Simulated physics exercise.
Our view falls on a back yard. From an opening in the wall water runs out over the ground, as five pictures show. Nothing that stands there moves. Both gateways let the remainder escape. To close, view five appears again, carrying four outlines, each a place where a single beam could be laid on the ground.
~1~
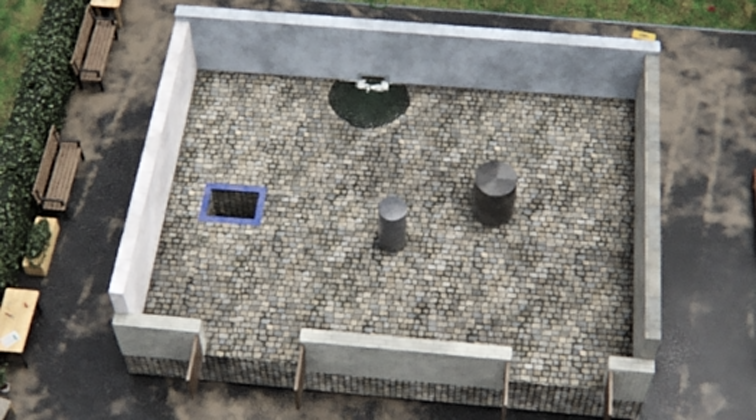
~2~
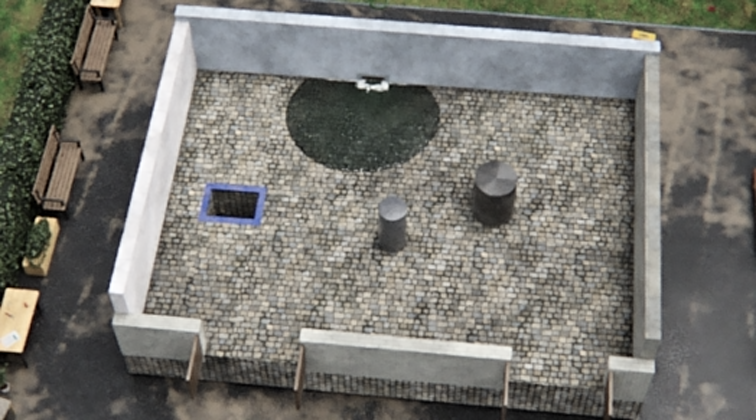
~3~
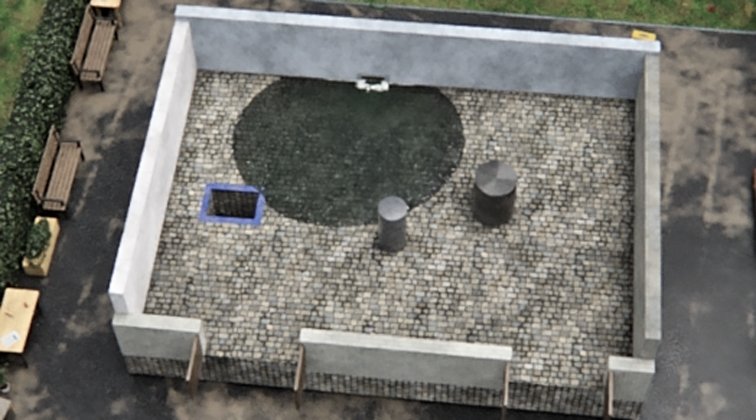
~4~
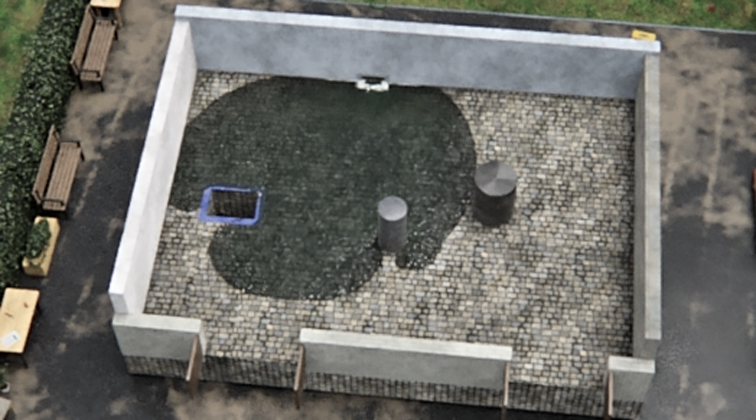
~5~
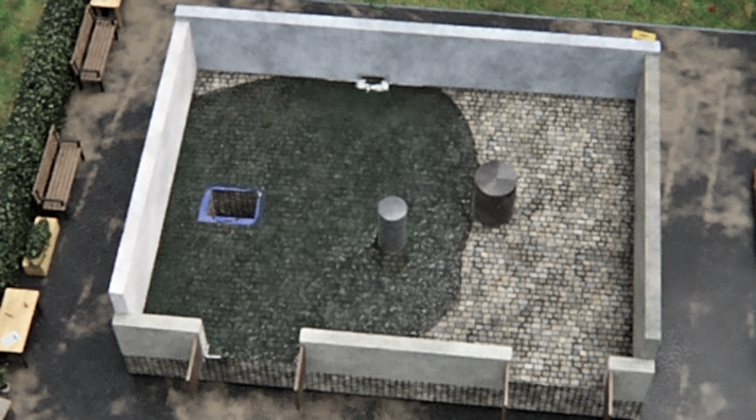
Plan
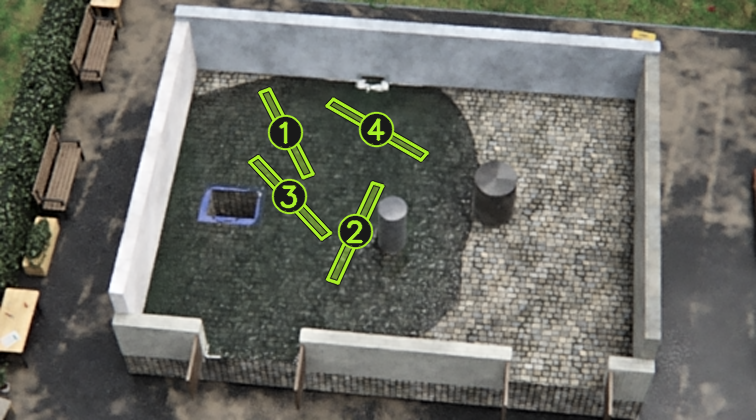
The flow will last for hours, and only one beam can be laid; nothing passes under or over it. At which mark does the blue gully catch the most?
Spot 2 does it best.
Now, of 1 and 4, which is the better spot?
The answer is 4.
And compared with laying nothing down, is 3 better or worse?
It is worse.
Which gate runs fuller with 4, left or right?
The left one.
In lime, 1 from (264, 90) to (308, 175); 2 from (332, 281) to (377, 184); 3 from (254, 159) to (326, 235); 4 from (330, 102) to (424, 156).
If 1 is chosen, about 13 % of the stream goes into the blue gully, about 86 % out by the gates.
If 2 is chosen, about 30 % of the stream goes into the blue gully, about 69 % out by the gates.
If 3 is chosen, about 16 % of the stream goes into the blue gully, about 84 % out by the gates.
If 4 is chosen, about 22 % of the stream goes into the blue gully, about 78 % out by the gates.
